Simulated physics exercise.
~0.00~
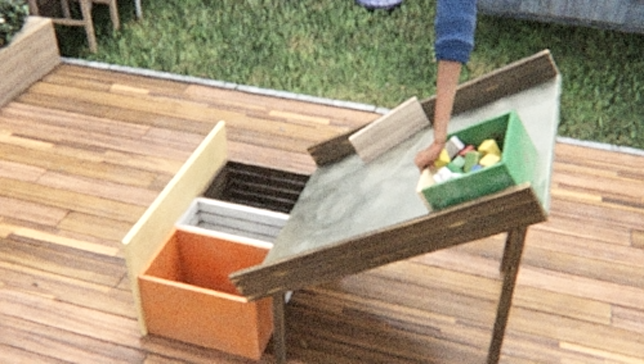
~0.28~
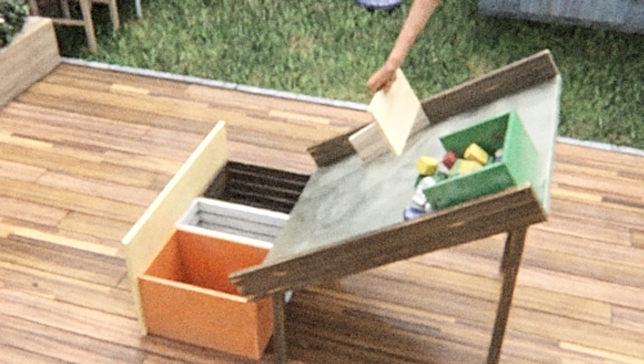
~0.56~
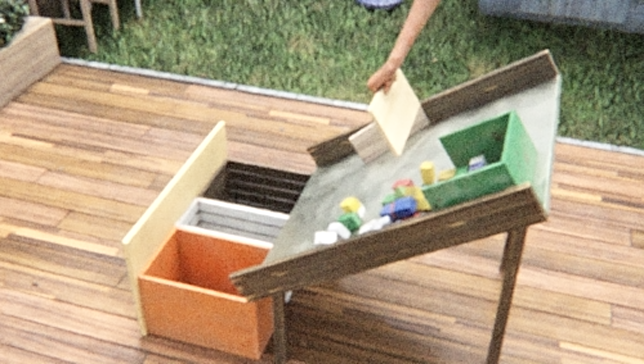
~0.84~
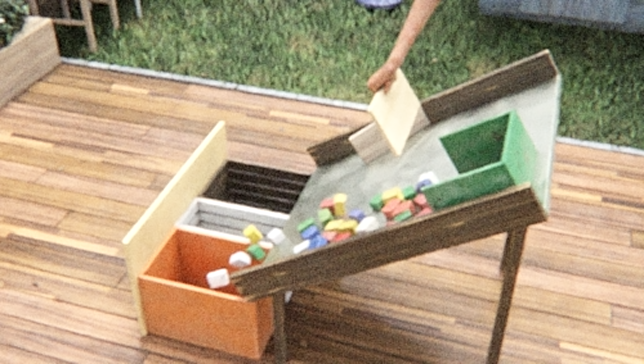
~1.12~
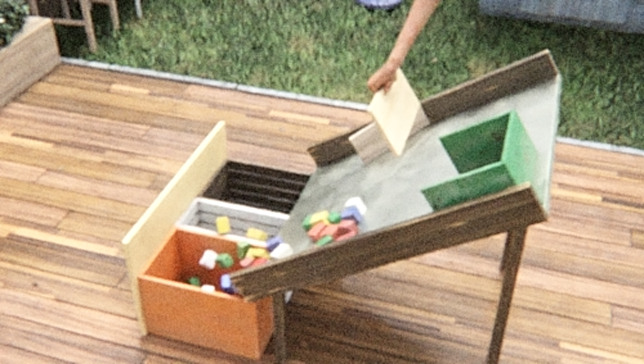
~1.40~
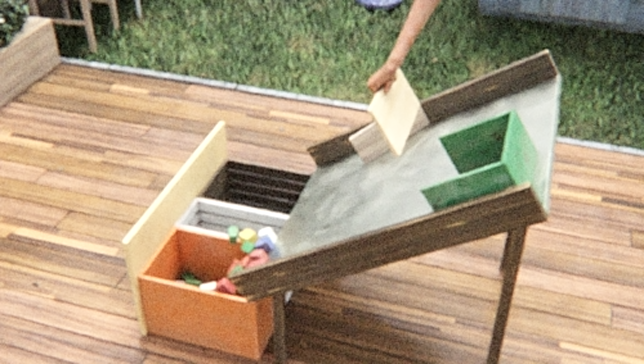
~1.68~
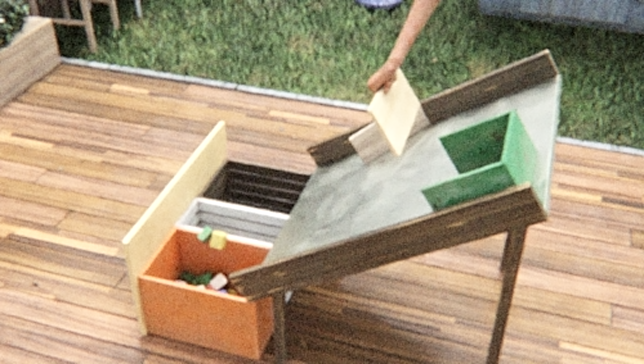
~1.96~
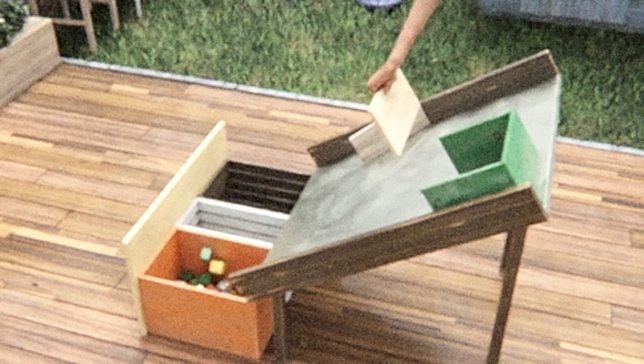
Colourful toy bricks sit in a green pen at the top of a sloping table on a wooden deck, with a hand at the pen's open side. The hand lifts a pale panel away to the left and holds it above the table's far edge. The bricks spill out and slide down to the left, spreading into a loose stream. The first ones drop off the low end, and the rest follow in a cluster, tumbling mostly towards the nearest container, an orange tote. At the end the slope and pen are empty, and bricks lie heaped in the orange tote.
